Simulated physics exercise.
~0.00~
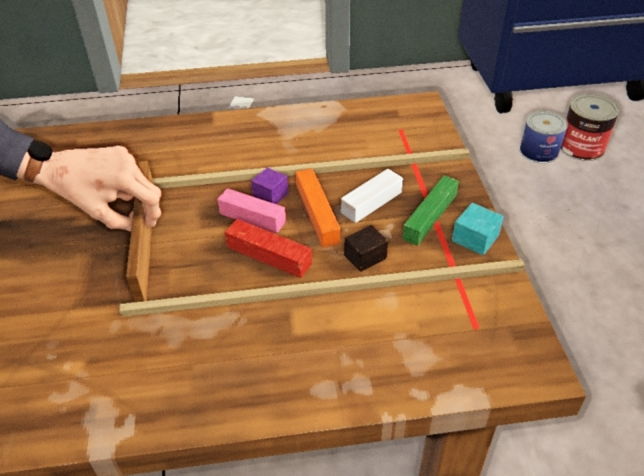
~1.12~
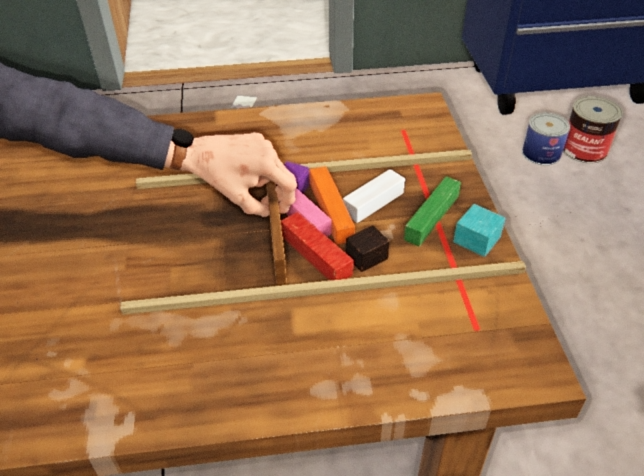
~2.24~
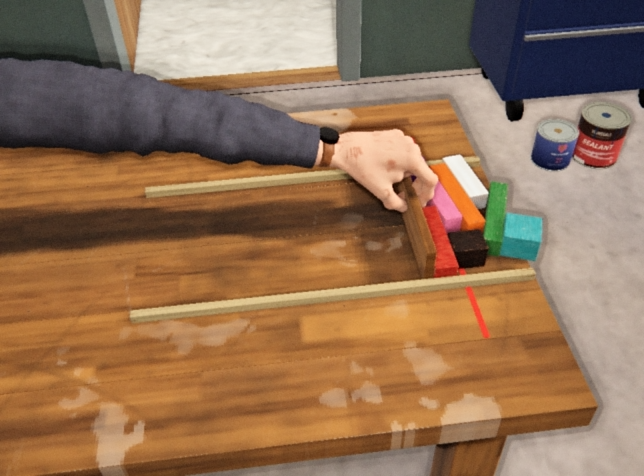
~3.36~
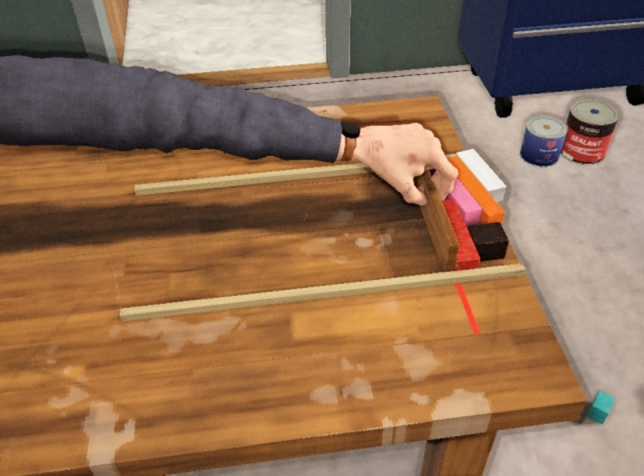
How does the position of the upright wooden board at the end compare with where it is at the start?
At the start the board stands near the left ends of the rails, behind the scattered pieces. By the end it is far to the right, close to the table's right edge with the remaining pieces packed in front of it.
A hand in a dark sleeve holds a small upright wooden board behind coloured blocks and bars scattered between two pale rails on a wooden table, seen from above in a slightly swaying view. The board slides right, gathering the red, pink and purple pieces against the orange bar and black block. It keeps pushing the bunch across the red tape line, driving the green bar and turquoise block to the table's right edge. Finally, the green bar is gone from the tabletop and the turquoise block is off the table near its lower right corner, while white, orange, pink, red and black pieces remain crowded at the edge.
